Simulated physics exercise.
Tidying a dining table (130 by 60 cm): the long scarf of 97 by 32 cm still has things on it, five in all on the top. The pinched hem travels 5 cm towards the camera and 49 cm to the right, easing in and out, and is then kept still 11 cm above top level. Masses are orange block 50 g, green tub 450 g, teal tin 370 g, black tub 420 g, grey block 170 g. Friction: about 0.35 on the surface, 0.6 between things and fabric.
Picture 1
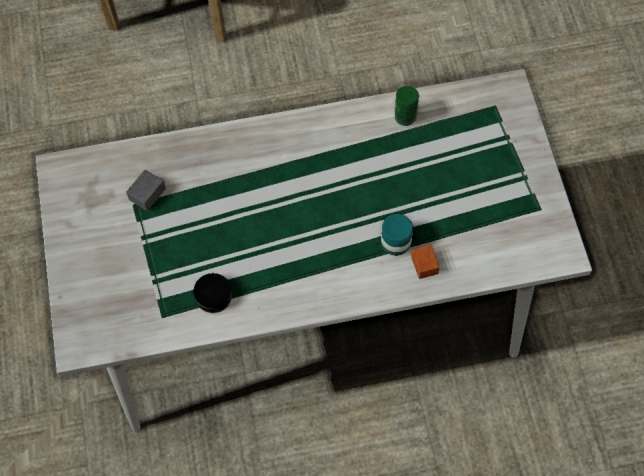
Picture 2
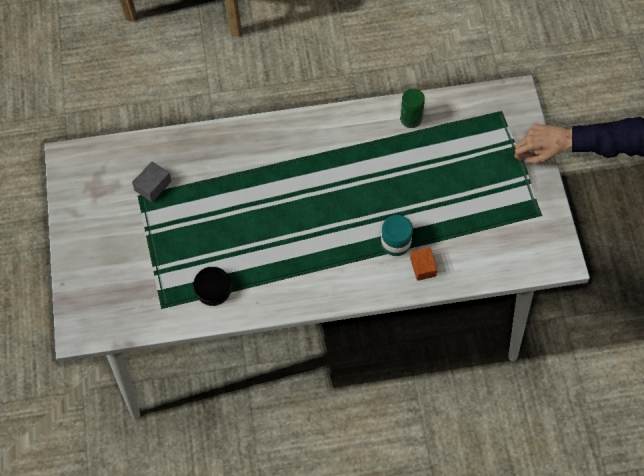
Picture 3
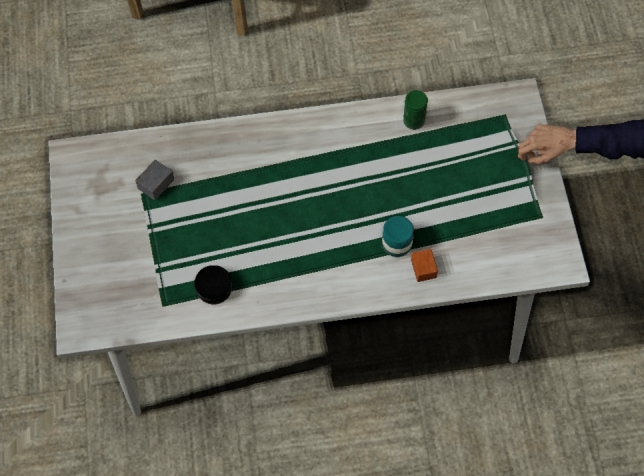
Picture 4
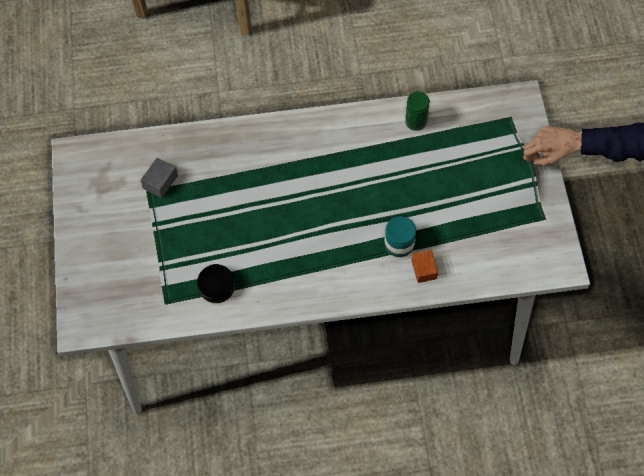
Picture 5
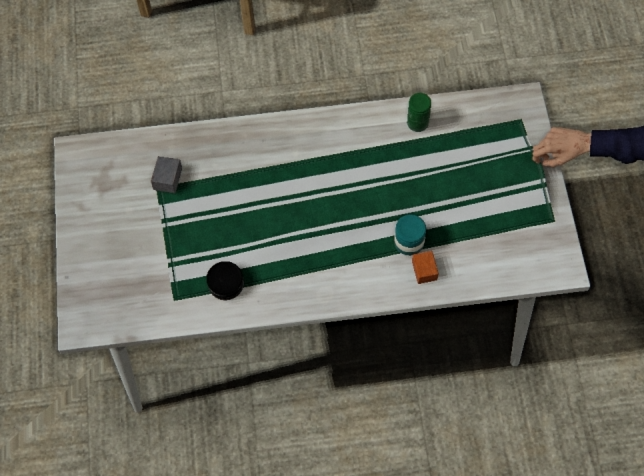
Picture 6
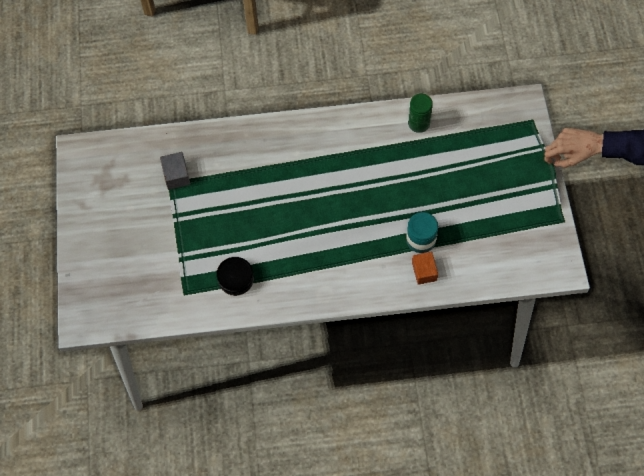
A hand pulling a green and white striped cloth slowly rightward across a table, the teal tin, black tub and grey block shifting along.
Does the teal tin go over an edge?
Result: Teal tin drops off.
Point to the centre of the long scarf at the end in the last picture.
Near (537, 175).
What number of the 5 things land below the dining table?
I count 1.
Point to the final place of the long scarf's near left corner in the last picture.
Near (360, 249).
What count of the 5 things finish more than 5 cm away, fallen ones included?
That makes 3.
Next, 90 % of the long scarf is still over the top; teal tin 19 cm off its start, black tub 17 cm off its start, grey block 16 cm off its start.
Then, 75 % of the long scarf is still over the top; teal tin 34 cm off its start, black tub 32 cm off its start, grey block 32 cm off its start.
After that, 60 % of the long scarf is still over the top; teal tin 48 cm off its start at (589, 198), black tub 45 cm off its start at (390, 228), grey block 44 cm off its start at (328, 137).
Later, 55 % of the long scarf is still over the top; teal tin over the edge, black tub 51 cm off its start, grey block 49 cm off its start.
At the end, 55 % of the long scarf is still over the top; teal tin over the edge, black tub 51 cm off its start at (413, 225), grey block 50 cm off its start at (347, 134).
